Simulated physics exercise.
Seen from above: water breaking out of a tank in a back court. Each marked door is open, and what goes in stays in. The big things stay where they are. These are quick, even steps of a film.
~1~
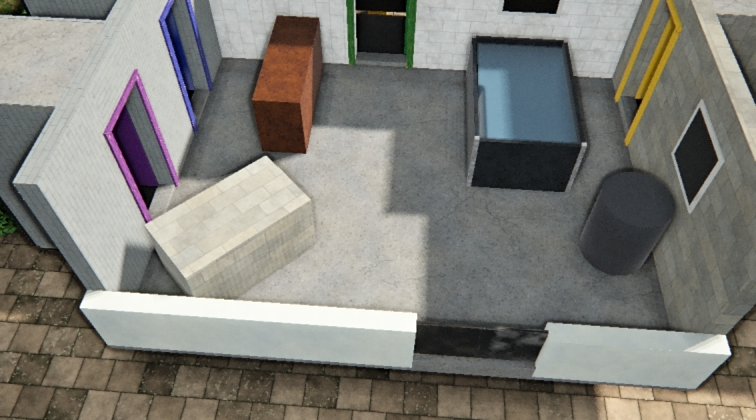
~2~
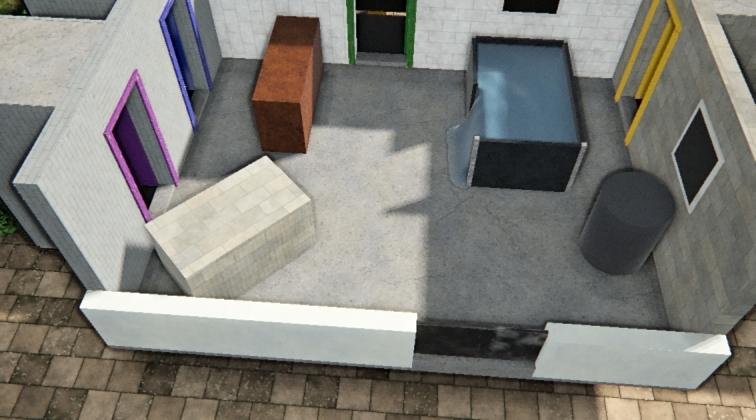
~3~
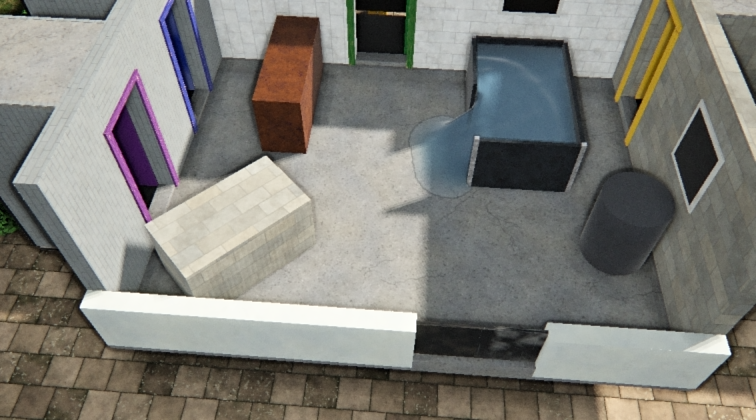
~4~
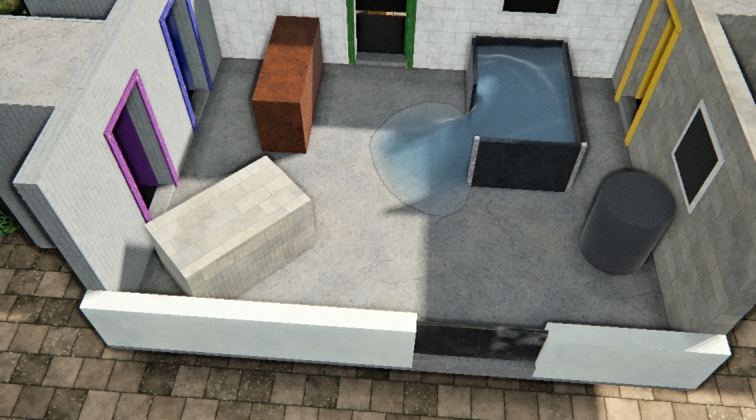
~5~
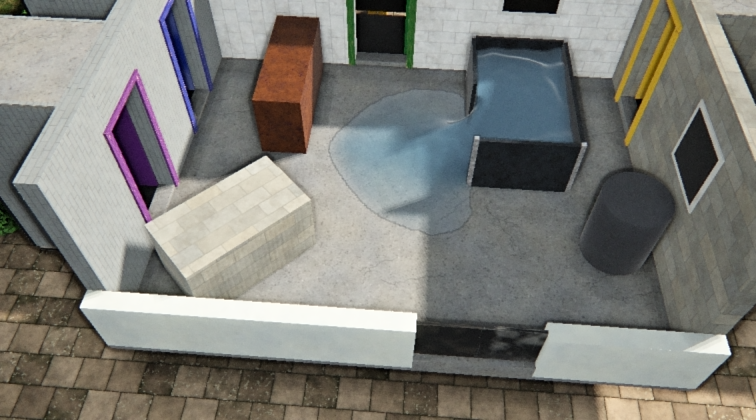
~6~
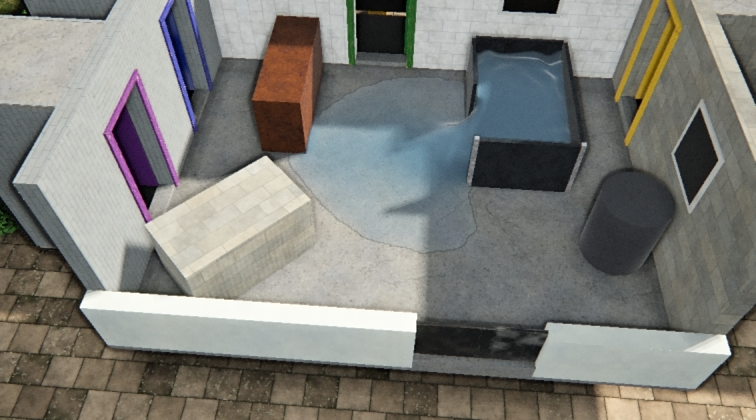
In a walled back court, a dark tank of water stood still, then water poured from its left side and spread across the grey floor in a widening puddle toward the rusty-brown block.
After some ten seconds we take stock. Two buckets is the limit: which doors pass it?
The purple door lets in a lot; the green door lets in a lot; the blue door lets in a lot; the yellow door admits no more than that.
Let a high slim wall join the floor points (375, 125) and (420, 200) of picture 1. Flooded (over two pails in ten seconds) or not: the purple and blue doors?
Then: Purple door lets less in; blue door is under.
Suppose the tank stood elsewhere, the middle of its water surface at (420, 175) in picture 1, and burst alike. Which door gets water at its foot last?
The yellow one.
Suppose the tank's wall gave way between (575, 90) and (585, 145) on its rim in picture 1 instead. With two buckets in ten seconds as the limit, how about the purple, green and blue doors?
One by one: Purple door keeps below it; green door holds; blue door is under.
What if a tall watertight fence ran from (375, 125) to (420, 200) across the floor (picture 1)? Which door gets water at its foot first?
First comes the green-painted one.
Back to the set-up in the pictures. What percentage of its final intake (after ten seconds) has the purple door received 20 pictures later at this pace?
About 60 per cent.
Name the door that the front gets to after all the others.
Last comes the yellow-painted one.
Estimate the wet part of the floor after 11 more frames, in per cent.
Close to 50 %.
A moment on, water covers 40 % of the floor; the purple door under two buckets in, the green door wet at the sill, nothing in, the blue door not reached, the yellow door not reached.
Next, water covers 50 % of the floor; the purple door far over two buckets in, the green door under two buckets in, the blue door wet at the sill, nothing in, the yellow door not reached.
Then, water covers 65 % of the floor; the purple door far over two buckets in, the green door over two buckets in, the blue door under two buckets in, the yellow door not reached.
Later, water covers 90 % of the floor; the purple door far over two buckets in, the green door over two buckets in, the blue door over two buckets in, the yellow door wet at the sill, nothing in.
In the end, water covers 100 % of the floor; the purple door far over two buckets in, the green door over two buckets in, the blue door far over two buckets in, the yellow door wet at the sill, nothing in.
